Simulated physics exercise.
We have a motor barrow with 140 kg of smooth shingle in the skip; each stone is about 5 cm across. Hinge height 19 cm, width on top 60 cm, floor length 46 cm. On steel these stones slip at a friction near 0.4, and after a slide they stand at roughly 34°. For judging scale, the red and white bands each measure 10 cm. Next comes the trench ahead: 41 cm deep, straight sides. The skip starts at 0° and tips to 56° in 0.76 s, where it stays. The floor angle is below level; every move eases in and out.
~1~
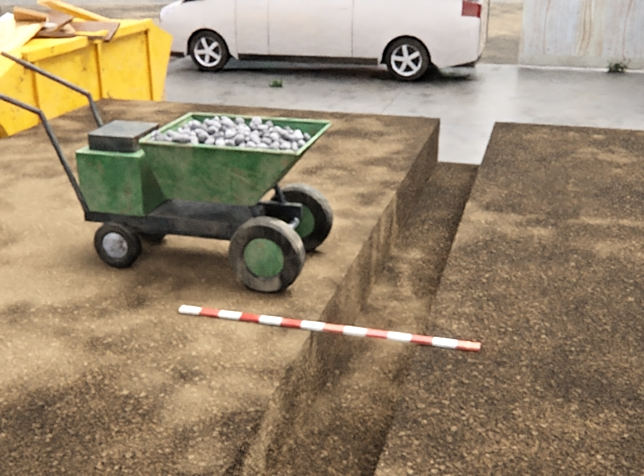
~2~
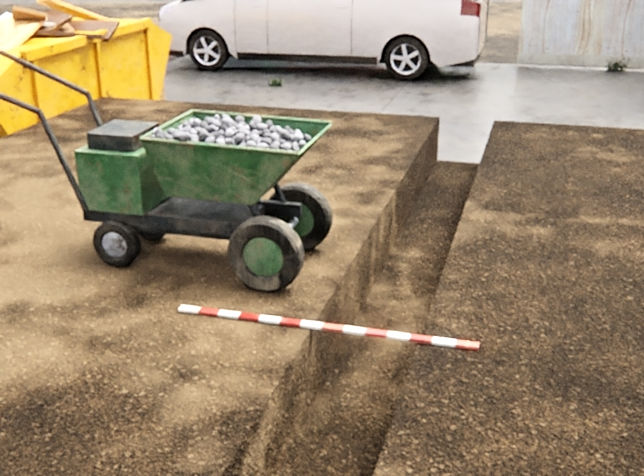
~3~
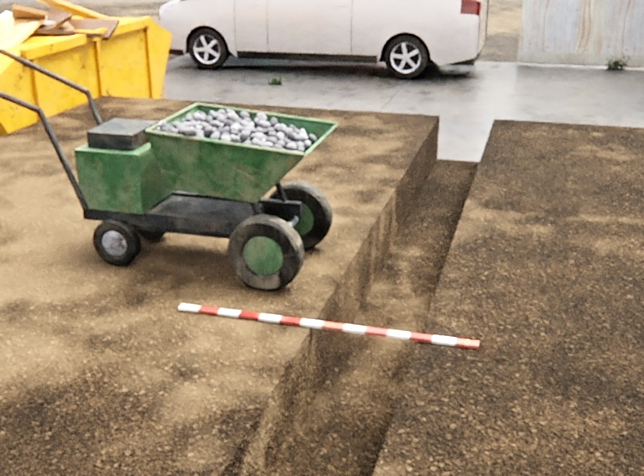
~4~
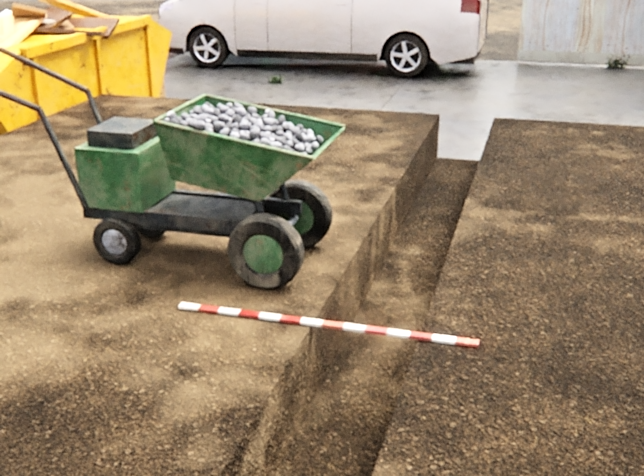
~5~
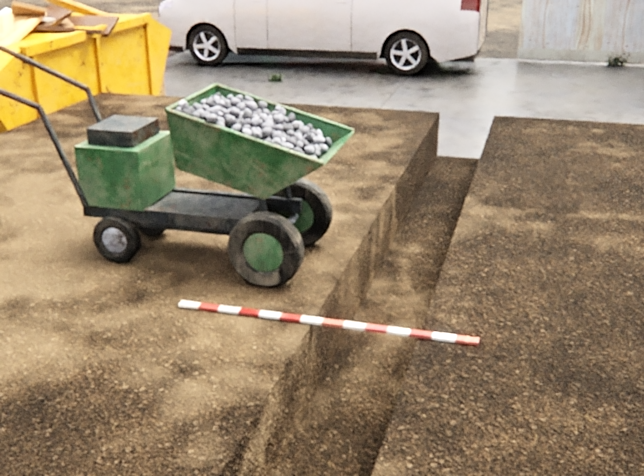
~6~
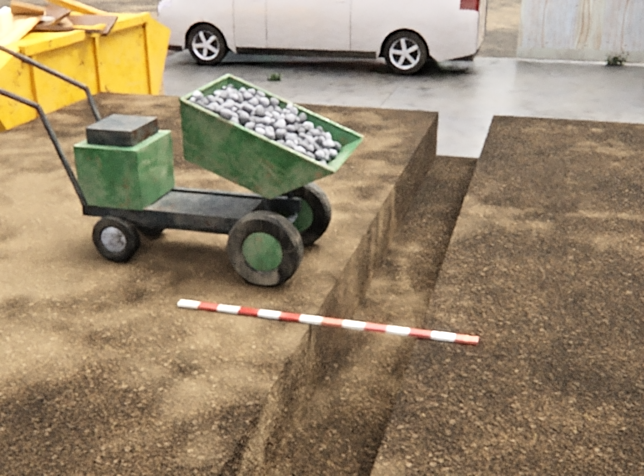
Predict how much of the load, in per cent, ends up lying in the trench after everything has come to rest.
Roughly 53 per cent of it.
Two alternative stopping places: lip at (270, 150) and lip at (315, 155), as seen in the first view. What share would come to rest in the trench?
From the first place around 75 per cent, from the other around 40.
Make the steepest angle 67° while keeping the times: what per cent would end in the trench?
About 55%.
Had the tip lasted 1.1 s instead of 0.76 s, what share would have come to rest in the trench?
In that case some 60 per cent.
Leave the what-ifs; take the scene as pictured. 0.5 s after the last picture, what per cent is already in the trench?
By that moment, roughly 15 per cent of the load.
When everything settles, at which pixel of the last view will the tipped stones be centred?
Somewhere near pixel (421, 334).
Then, 0.2 s after the last picture the floor is at 47°, 100 % in the skip; the foremost stones are at (366, 193).
Then, 0.5 s after the last picture the floor is at 56°, 83 % in the skip, 17 % in the trench, 1 % past the trench; the foremost stones are at (441, 252).
Then, 0.9 s after the last picture the floor is at 56°, 45 % in the skip, 25 % in the trench, 30 % past the trench; the foremost stones are at (555, 284).
Then, 2.8 s after the last picture the floor is at 56°, 15 % in the skip, 53 % in the trench, 32 % past the trench; the foremost stones are past the picture's edge.
